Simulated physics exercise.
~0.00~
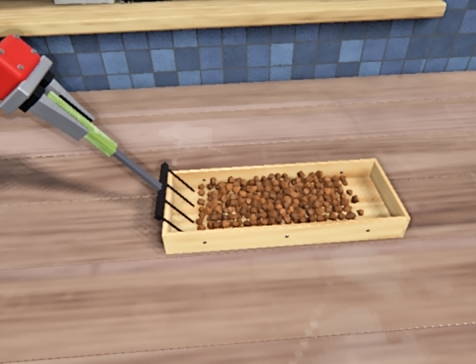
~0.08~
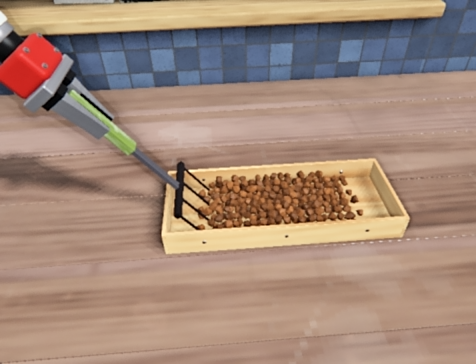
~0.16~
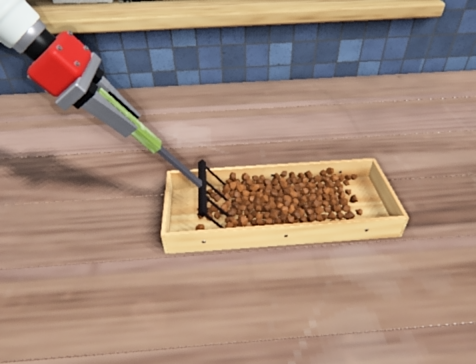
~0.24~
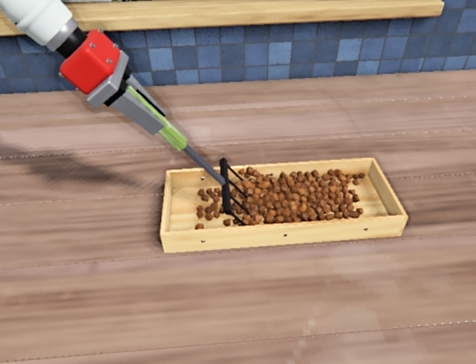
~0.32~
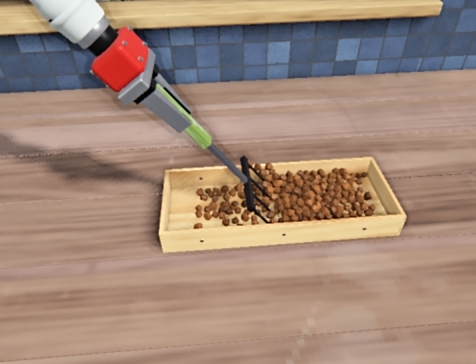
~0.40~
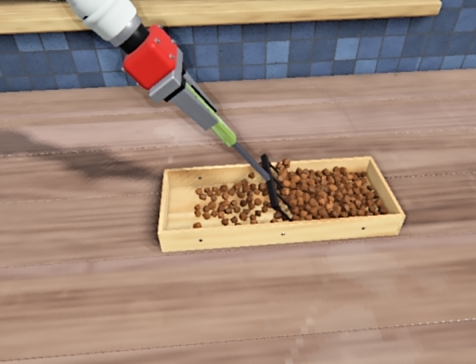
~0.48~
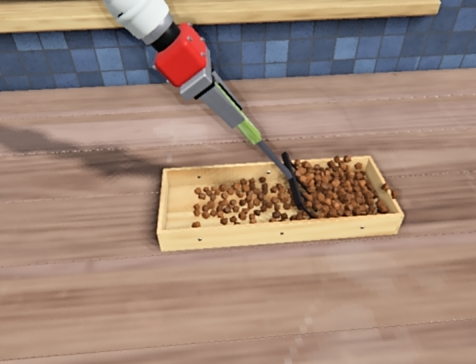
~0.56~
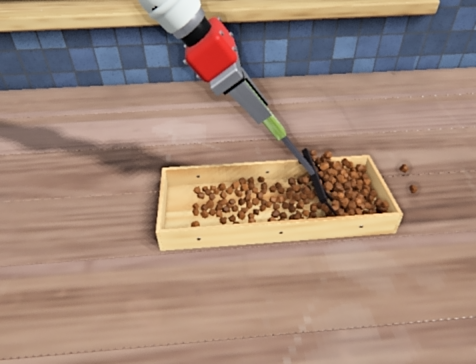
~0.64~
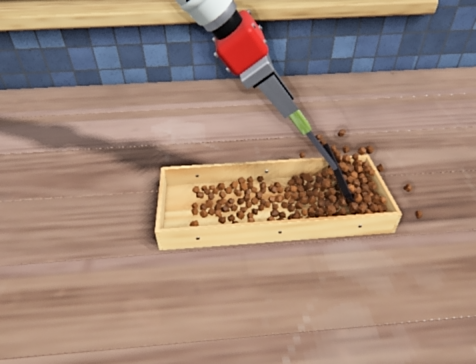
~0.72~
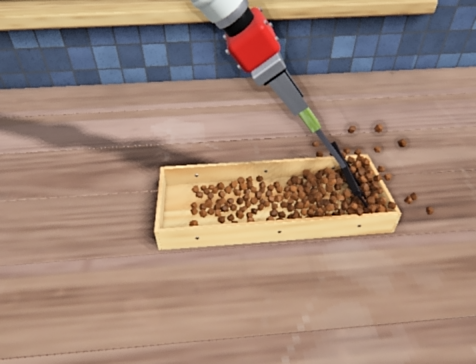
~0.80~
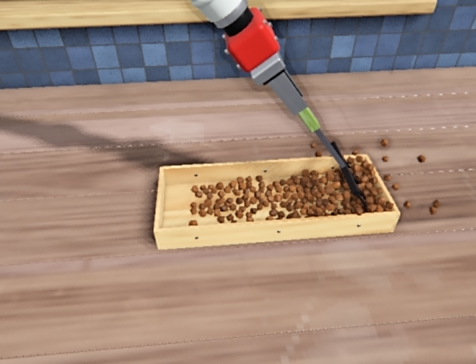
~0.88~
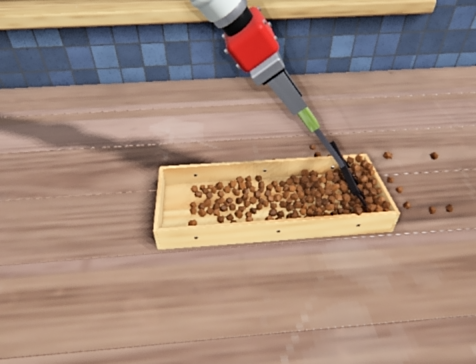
A robotic arm pushed a black fork rightward through brown pellets in a shallow wooden tray, heaping them toward the far end until some spilled over onto the table; the fork then stopped near the right wall, with most pellets still inside.
